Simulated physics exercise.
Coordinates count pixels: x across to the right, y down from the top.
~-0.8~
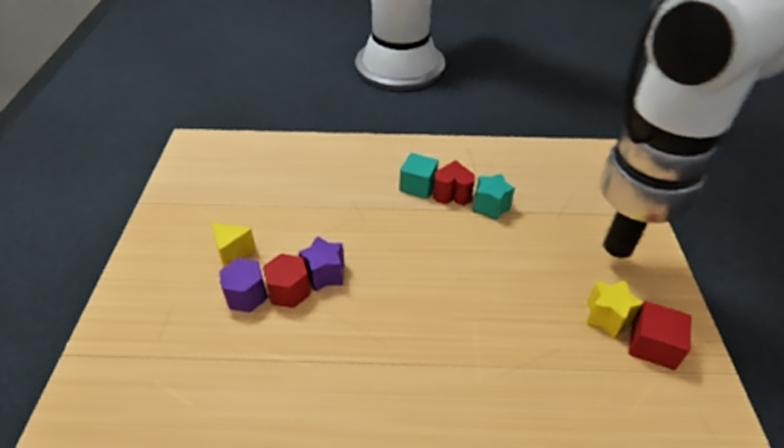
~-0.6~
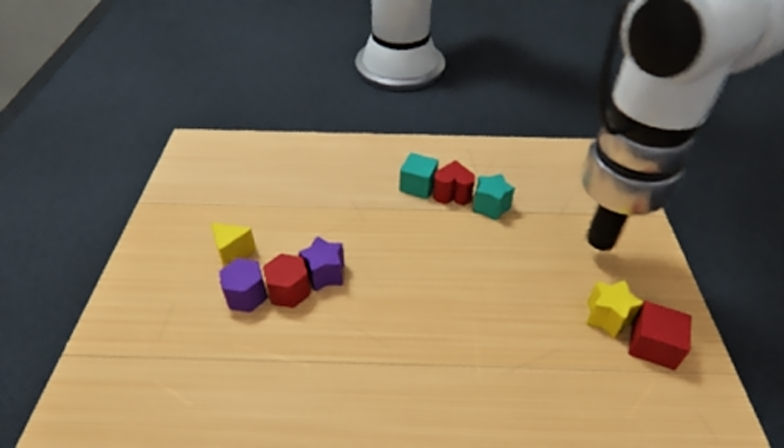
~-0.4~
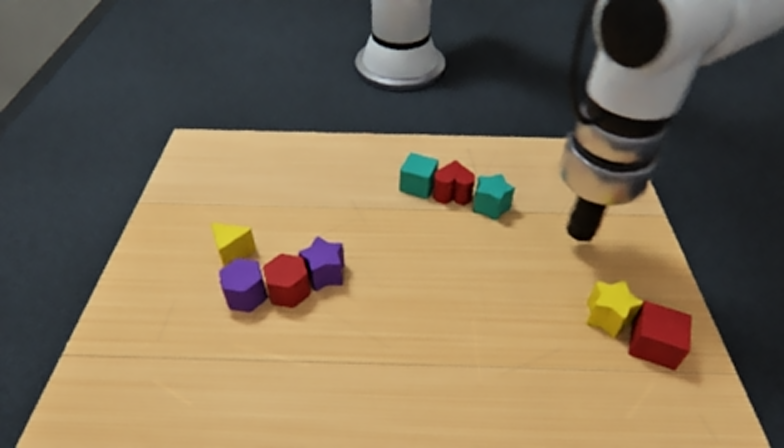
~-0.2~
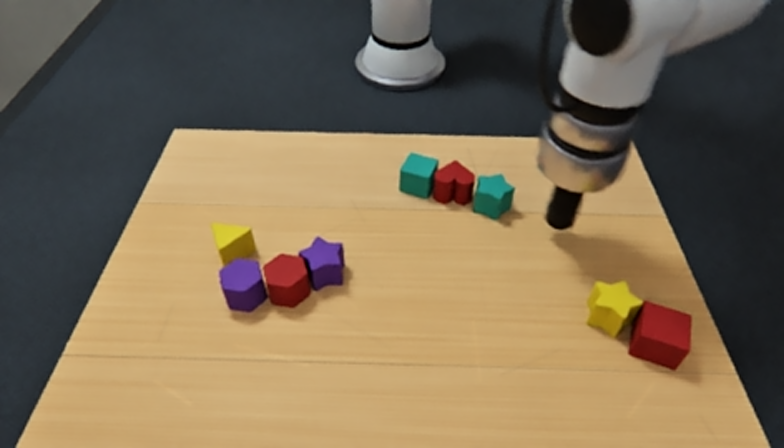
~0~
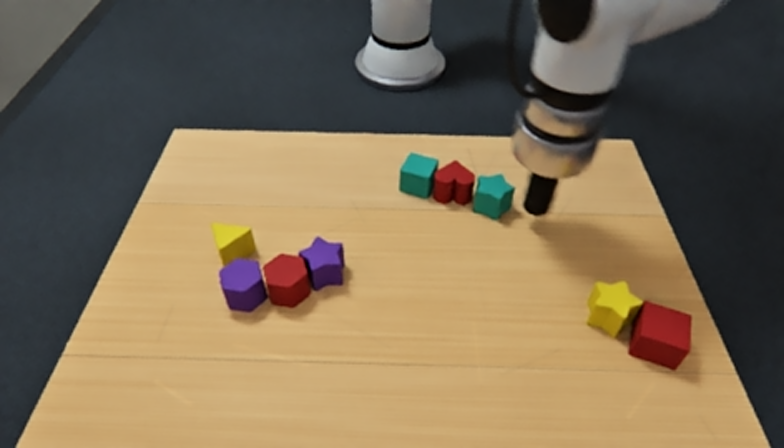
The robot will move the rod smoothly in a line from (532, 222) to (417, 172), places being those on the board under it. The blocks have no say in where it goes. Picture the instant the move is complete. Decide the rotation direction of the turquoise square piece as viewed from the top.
From above, counter-clockwise.
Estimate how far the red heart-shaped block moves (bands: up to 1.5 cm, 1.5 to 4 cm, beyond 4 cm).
Distance: More than 4 cm.
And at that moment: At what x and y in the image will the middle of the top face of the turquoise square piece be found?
The top centre is at (395, 161).
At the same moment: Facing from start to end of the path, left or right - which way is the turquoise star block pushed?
It goes toward the right-hand side.
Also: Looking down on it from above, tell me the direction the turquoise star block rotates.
It turns round clockwise.
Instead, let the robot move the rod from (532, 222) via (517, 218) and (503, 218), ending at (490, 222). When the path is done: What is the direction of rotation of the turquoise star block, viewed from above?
Clockwise rotation.
On the path given first. One third of the way, rod at (494, 190); turquoise square piece at (409, 164); red heart-shaped block at (440, 165), turned 35° anticlockwise; turquoise star block at (475, 168).
Two thirds of the way, rod at (454, 173); turquoise square piece at (398, 161), turned 35° anticlockwise; red heart-shaped block at (425, 148), turned 95° anticlockwise; turquoise star block at (456, 149), turned 50° clockwise.
At the end, rod at (418, 157); turquoise square piece at (395, 161), turned 50° anticlockwise; red heart-shaped block at (406, 133), turned 60° anticlockwise; turquoise star block at (451, 144), turned 85° clockwise.
